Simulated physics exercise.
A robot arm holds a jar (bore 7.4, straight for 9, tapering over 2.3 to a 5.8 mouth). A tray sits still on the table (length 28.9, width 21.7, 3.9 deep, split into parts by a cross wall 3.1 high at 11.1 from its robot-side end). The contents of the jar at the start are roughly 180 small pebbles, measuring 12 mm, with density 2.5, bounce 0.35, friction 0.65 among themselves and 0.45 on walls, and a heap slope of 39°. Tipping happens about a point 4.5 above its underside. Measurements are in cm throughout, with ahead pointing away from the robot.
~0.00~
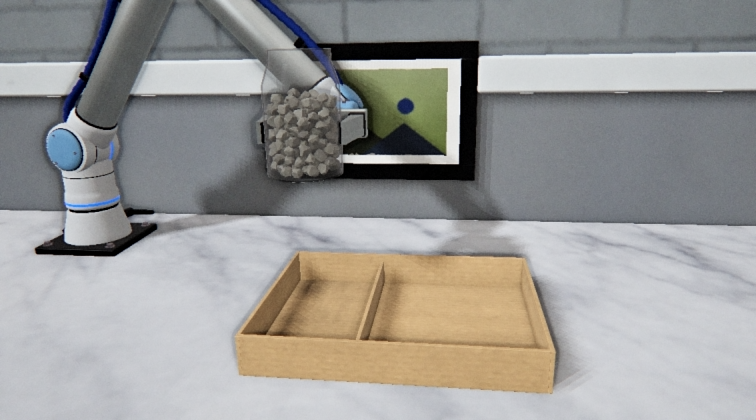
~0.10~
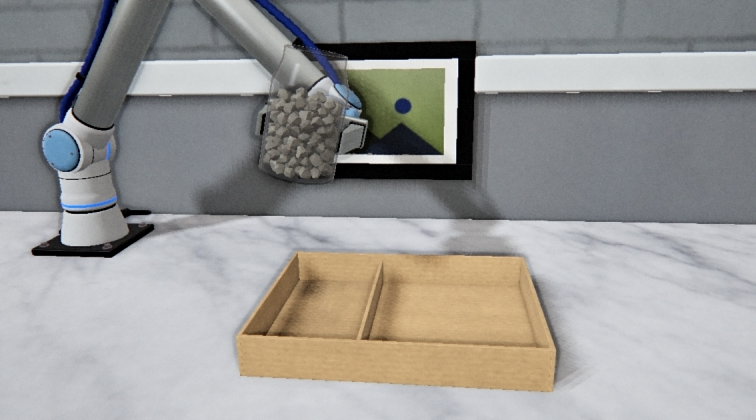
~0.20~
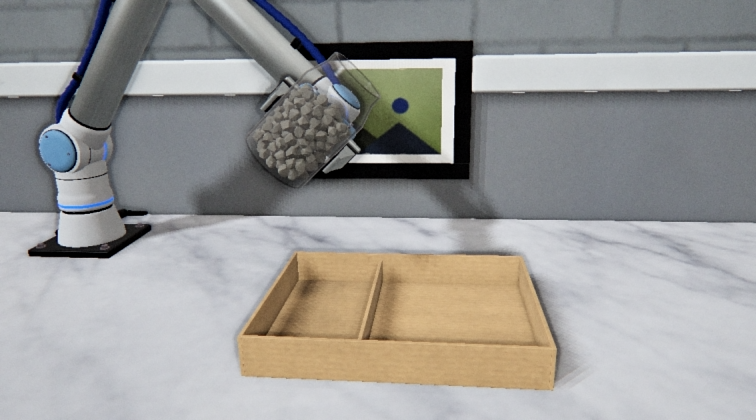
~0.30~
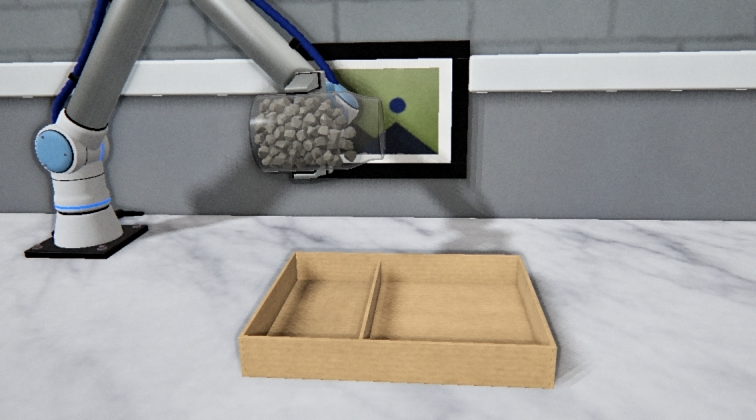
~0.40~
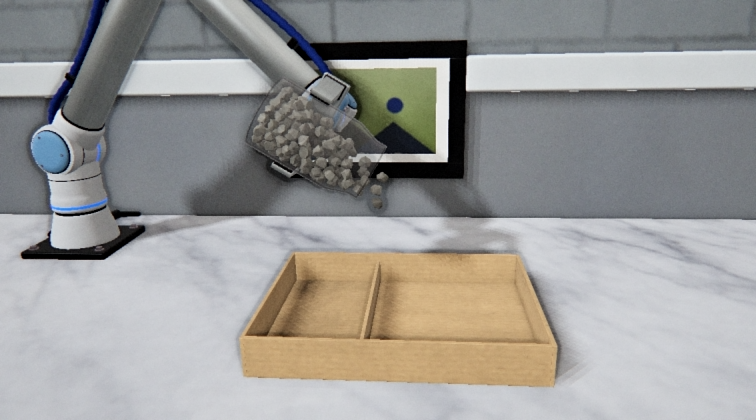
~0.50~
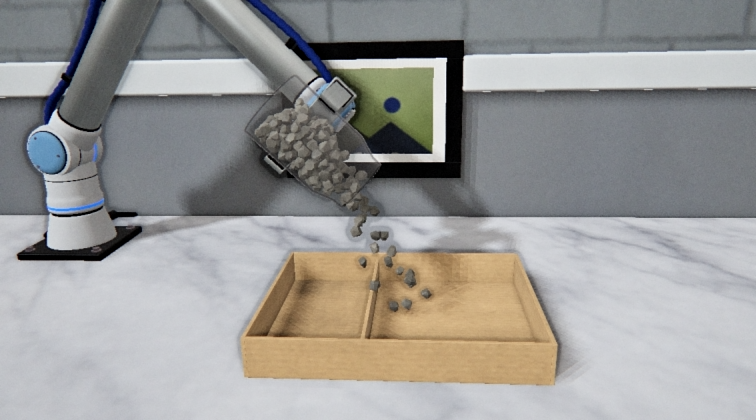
A robot arm tilts a clear jar of gray pebbles rightward past horizontal above a divided tan tray, and pebbles begin pouring from its mouth, most dropping into the larger right section near the divider.
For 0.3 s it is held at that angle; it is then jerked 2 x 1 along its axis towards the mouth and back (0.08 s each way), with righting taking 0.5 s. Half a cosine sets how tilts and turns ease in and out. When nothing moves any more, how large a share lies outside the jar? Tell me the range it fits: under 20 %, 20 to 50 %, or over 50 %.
It fits over 50 %.
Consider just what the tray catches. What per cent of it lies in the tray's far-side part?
I'd reckon close to 90 in a hundred.
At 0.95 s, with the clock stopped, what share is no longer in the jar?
So far, roughly 65 per cent of the load is out of the jar.
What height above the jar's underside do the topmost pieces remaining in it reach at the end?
Top of the fill, from jar underside: Approx. 2.5 cm.
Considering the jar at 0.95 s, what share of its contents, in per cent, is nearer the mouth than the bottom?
Roughly 100 percent.
After 0.95 s, tipped 134°, highest piece 20 above the table; 89 in the far-side part, 68 in the jar, 14 in the robot-side part, 14 in flight or on a rim.
After 1.40 s, tipped 56°, highest piece 25 above the table; 139 in the far-side part, 26 in the jar, 18 in the robot-side part, 2 in flight or on a rim.
After 1.82 s, upright, highest piece 19 above the table; 141 in the far-side part, 26 in the jar, 18 in the robot-side part.
After 2.52 s, upright, highest piece 19 above the table; 141 in the far-side part, 26 in the jar, 18 in the robot-side part.
In the end, 141 in the far-side part, 26 in the jar, 18 in the robot-side part. That is 86 % outside the jar.
